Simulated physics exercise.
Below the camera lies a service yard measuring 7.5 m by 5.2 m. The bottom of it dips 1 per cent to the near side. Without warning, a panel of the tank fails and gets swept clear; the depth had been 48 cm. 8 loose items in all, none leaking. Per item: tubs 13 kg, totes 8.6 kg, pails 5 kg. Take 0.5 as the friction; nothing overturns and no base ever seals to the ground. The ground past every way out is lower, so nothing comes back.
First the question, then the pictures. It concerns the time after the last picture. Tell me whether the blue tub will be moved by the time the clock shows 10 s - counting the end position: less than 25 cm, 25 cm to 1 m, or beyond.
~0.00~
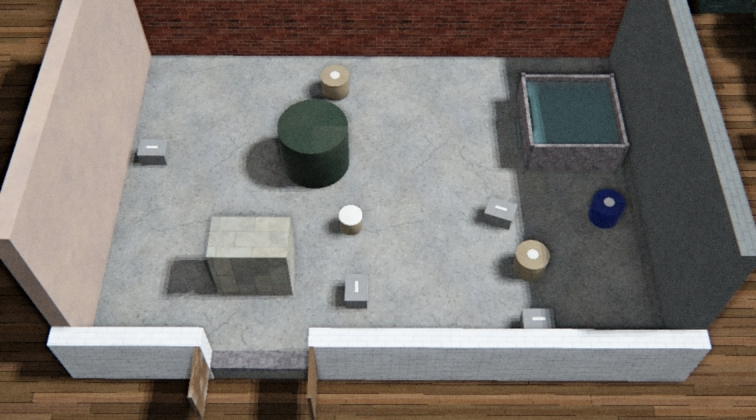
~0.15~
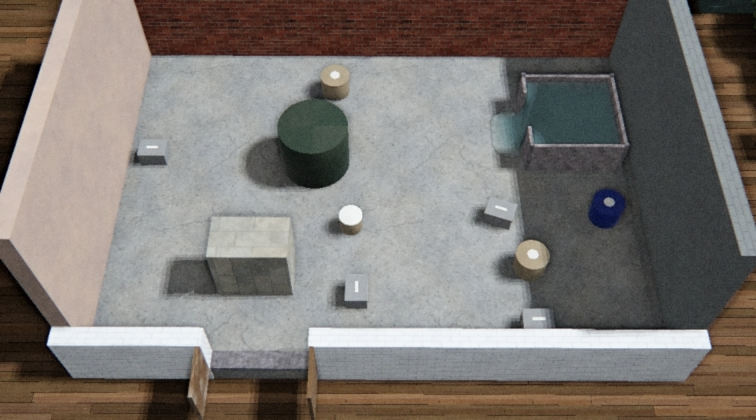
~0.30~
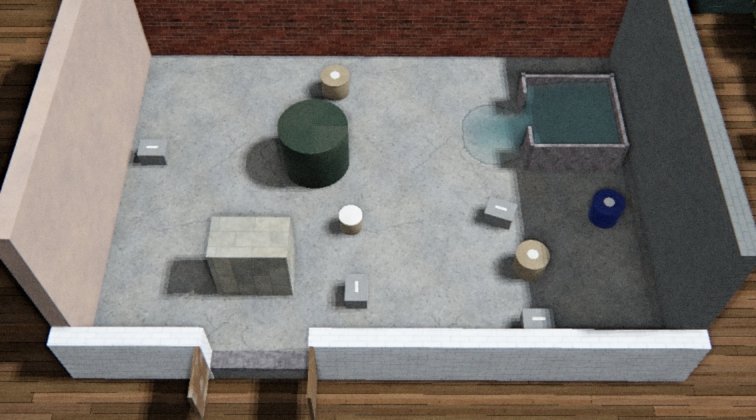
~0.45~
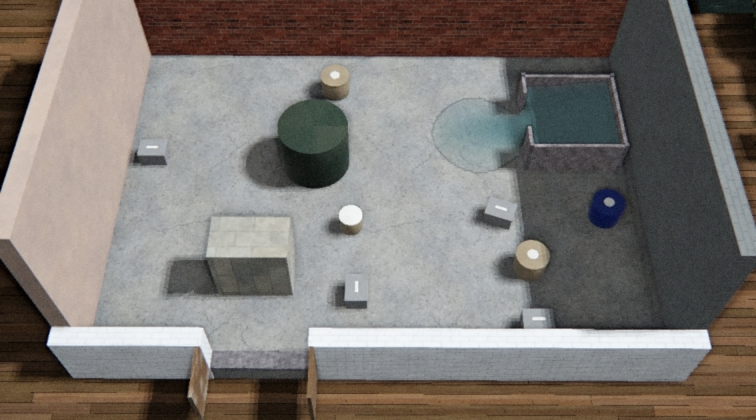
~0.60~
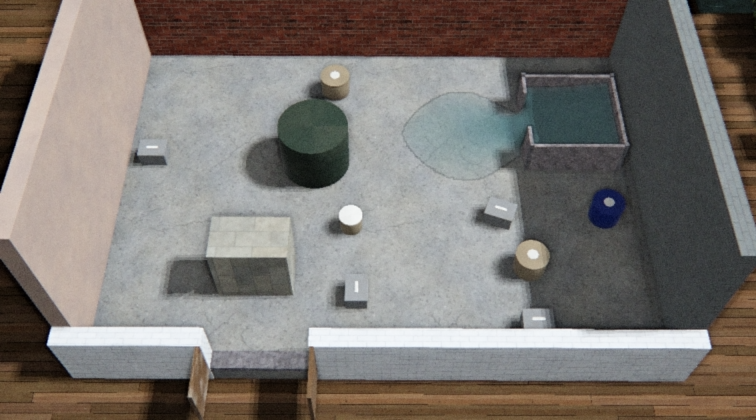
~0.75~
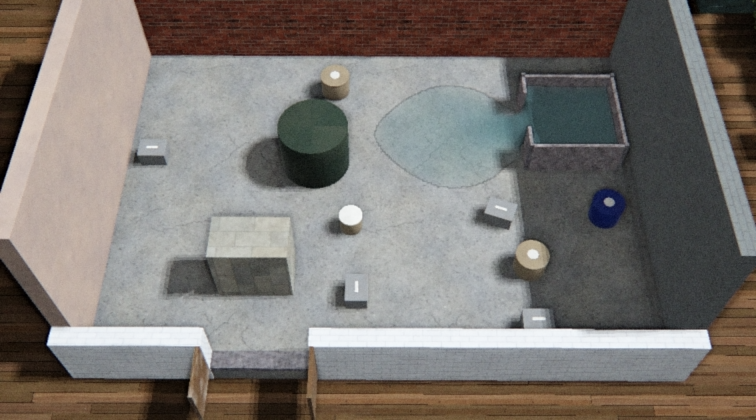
Almost still.
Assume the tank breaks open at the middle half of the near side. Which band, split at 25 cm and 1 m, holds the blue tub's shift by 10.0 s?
After that, the blue tub is washed away.
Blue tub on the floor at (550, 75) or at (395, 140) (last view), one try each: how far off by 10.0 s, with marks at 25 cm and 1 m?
Run 1: It remains nearly still. Run 2: It is pushed a bit.
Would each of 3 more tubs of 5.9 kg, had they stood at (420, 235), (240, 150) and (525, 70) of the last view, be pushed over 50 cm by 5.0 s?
From first to last: Does not reach it, does not reach it, does not reach it.
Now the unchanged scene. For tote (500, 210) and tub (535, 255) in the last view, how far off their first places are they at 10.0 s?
In that order: 0 cm, 0 cm.
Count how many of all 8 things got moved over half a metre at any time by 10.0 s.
I get 1.
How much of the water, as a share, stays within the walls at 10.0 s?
Somewhere near 96 percent, give or take.
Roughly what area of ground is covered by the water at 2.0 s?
Somewhere around 14 m2, roughly.
After 2.0 s the blue tub is near (609, 202), 0.0 m from its start, aground; 0 of 8 are out; 0 afloat.
After 4.5 s the blue tub is near (609, 202), 0.0 m from its start, aground; 0 of 8 are out; 0 afloat.
After 7.0 s the blue tub is near (609, 202), 0.0 m from its start, aground; 0 of 8 are out; 0 afloat.
After 10.0 s the blue tub is near (609, 202), 0.0 m from its start, aground; 0 of 8 are out; 0 afloat.
